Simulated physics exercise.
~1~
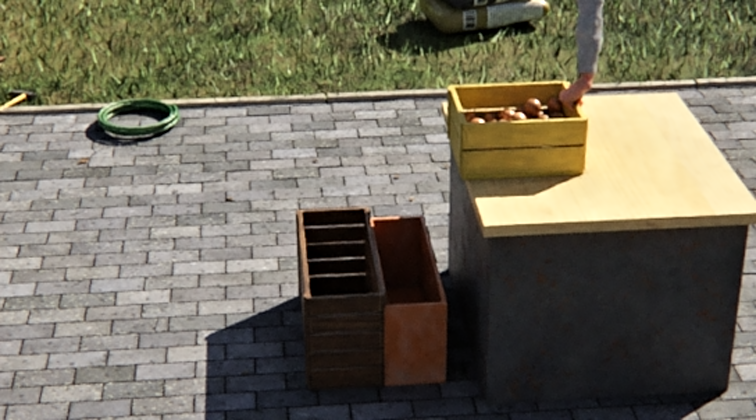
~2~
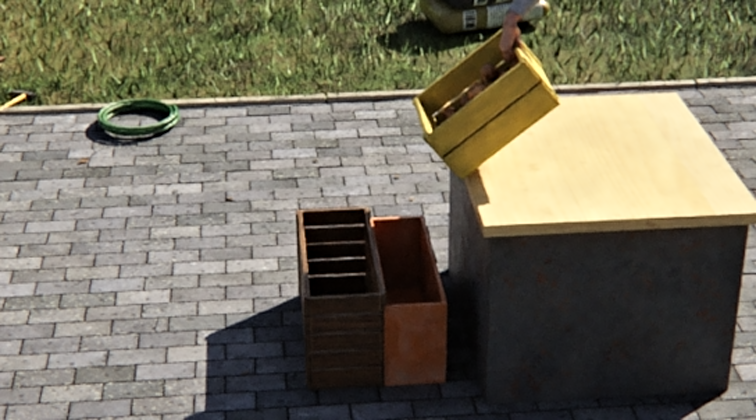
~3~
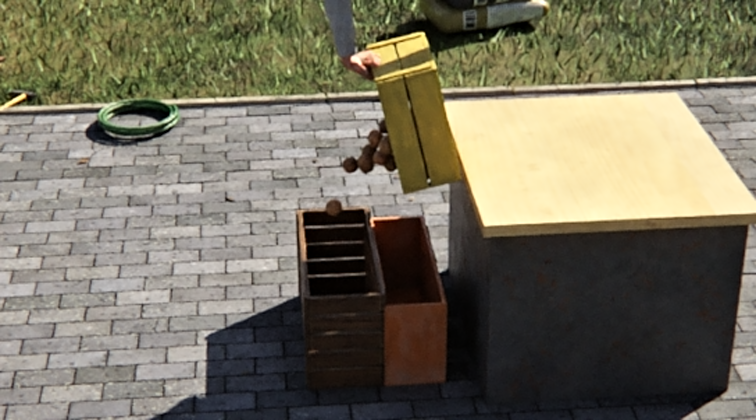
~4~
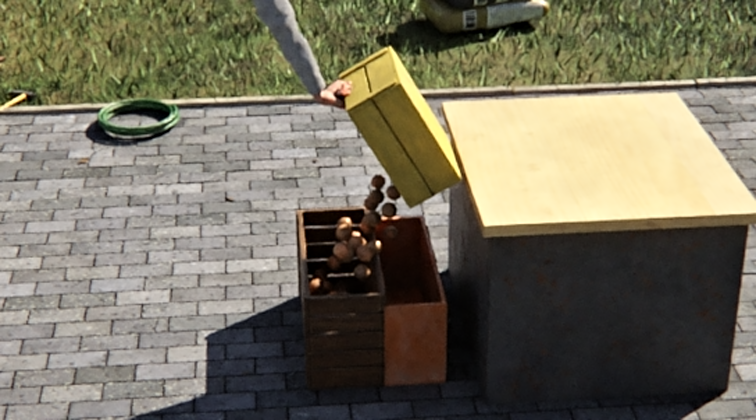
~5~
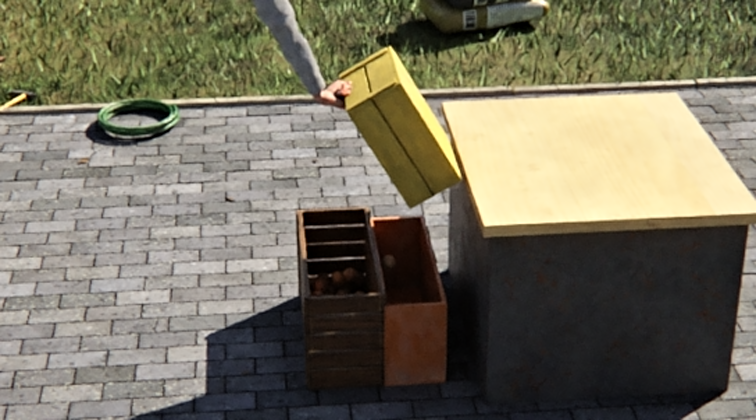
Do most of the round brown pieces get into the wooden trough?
Yes, nearly all of them land in the wooden trough, the farther of the two containers from the bench. The orange bin gets very few.
